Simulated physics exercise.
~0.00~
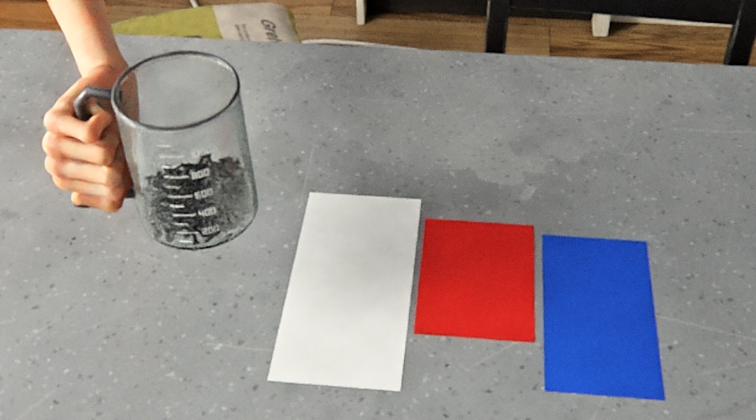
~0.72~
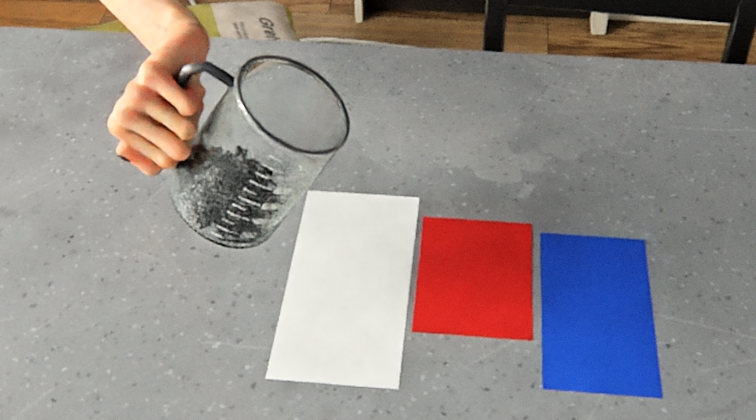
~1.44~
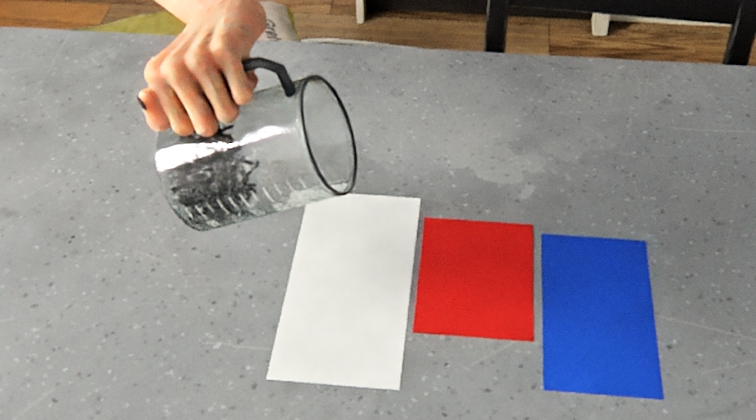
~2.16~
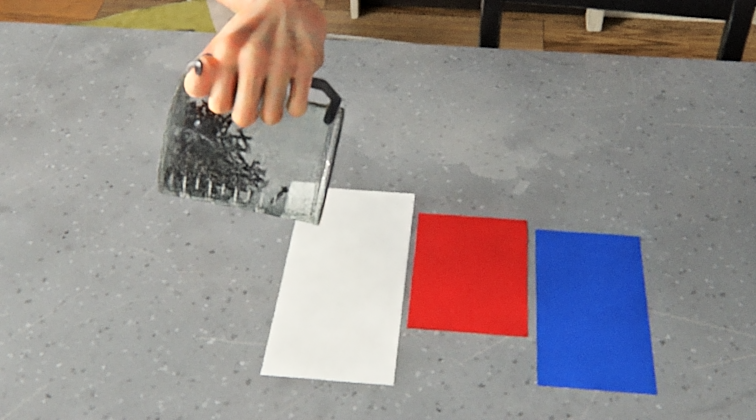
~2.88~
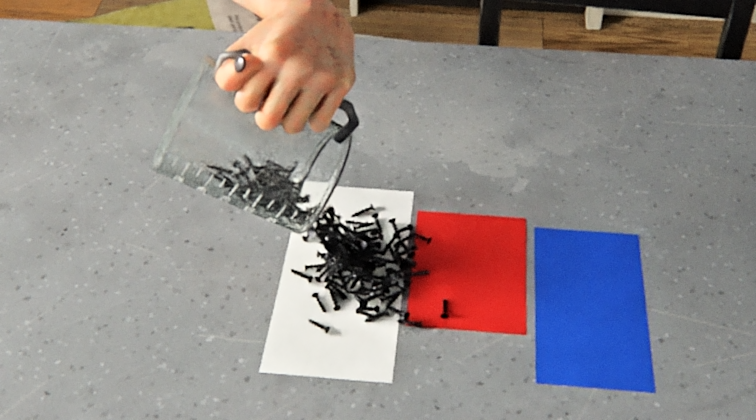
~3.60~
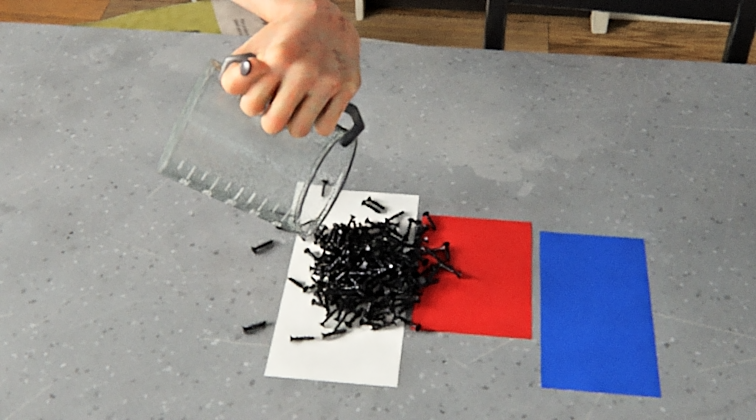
A hand tips a glass jug and pours black screws into a pile, mostly on the white mat.
